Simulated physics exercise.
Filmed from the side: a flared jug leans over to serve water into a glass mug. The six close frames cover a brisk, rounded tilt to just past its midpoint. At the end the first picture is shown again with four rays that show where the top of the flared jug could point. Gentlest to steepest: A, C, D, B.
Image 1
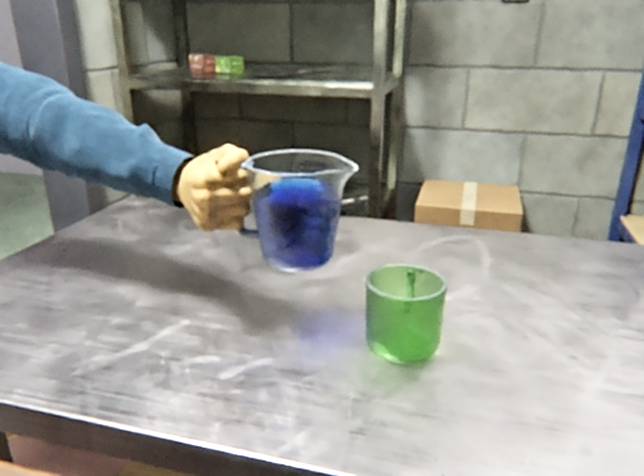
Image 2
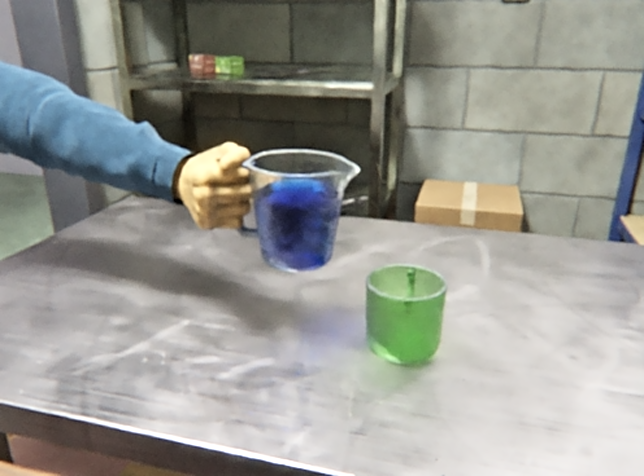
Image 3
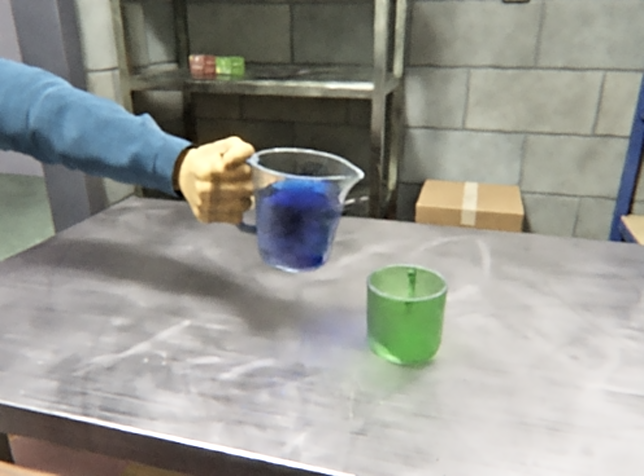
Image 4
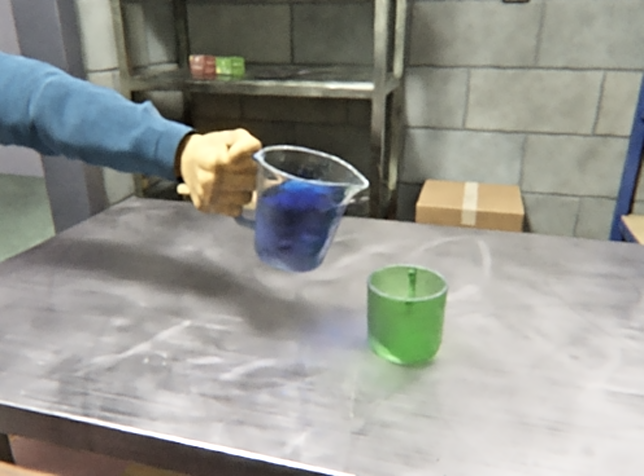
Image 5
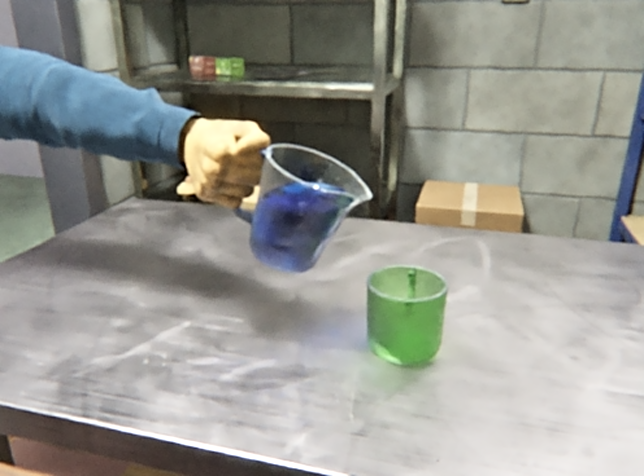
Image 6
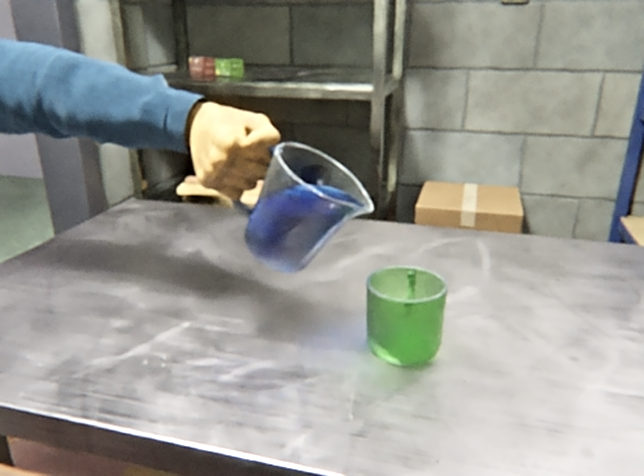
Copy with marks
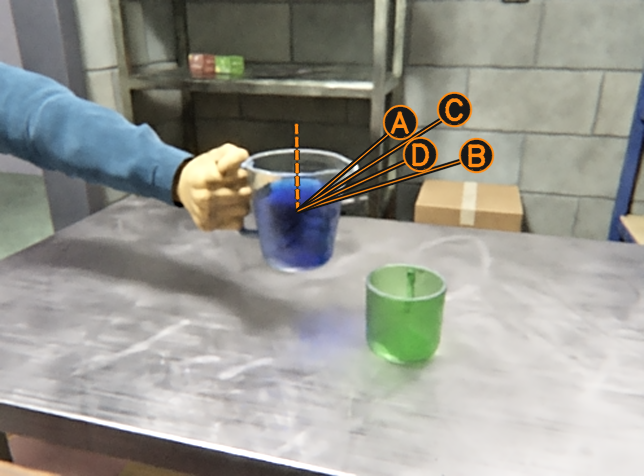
A flared clear jug of blue water, held by a hand from the left, tilting gradually rightward above a green glass mug.
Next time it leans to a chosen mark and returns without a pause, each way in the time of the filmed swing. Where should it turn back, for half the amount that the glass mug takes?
Tilt D does it best.
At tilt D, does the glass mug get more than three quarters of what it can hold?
No.
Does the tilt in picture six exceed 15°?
Yes.
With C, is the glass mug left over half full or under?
Under.
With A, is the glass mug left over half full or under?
Under.
On the marked copy, A at (388, 134); B at (460, 161); C at (441, 119); D at (405, 161).
With A, the glass mug ends with about 21 % of what it can hold.
With B, the glass mug ends with about 65 % of what it can hold.
With C, the glass mug ends with about 33 % of what it can hold.
With D, the glass mug ends with about 48 % of what it can hold.
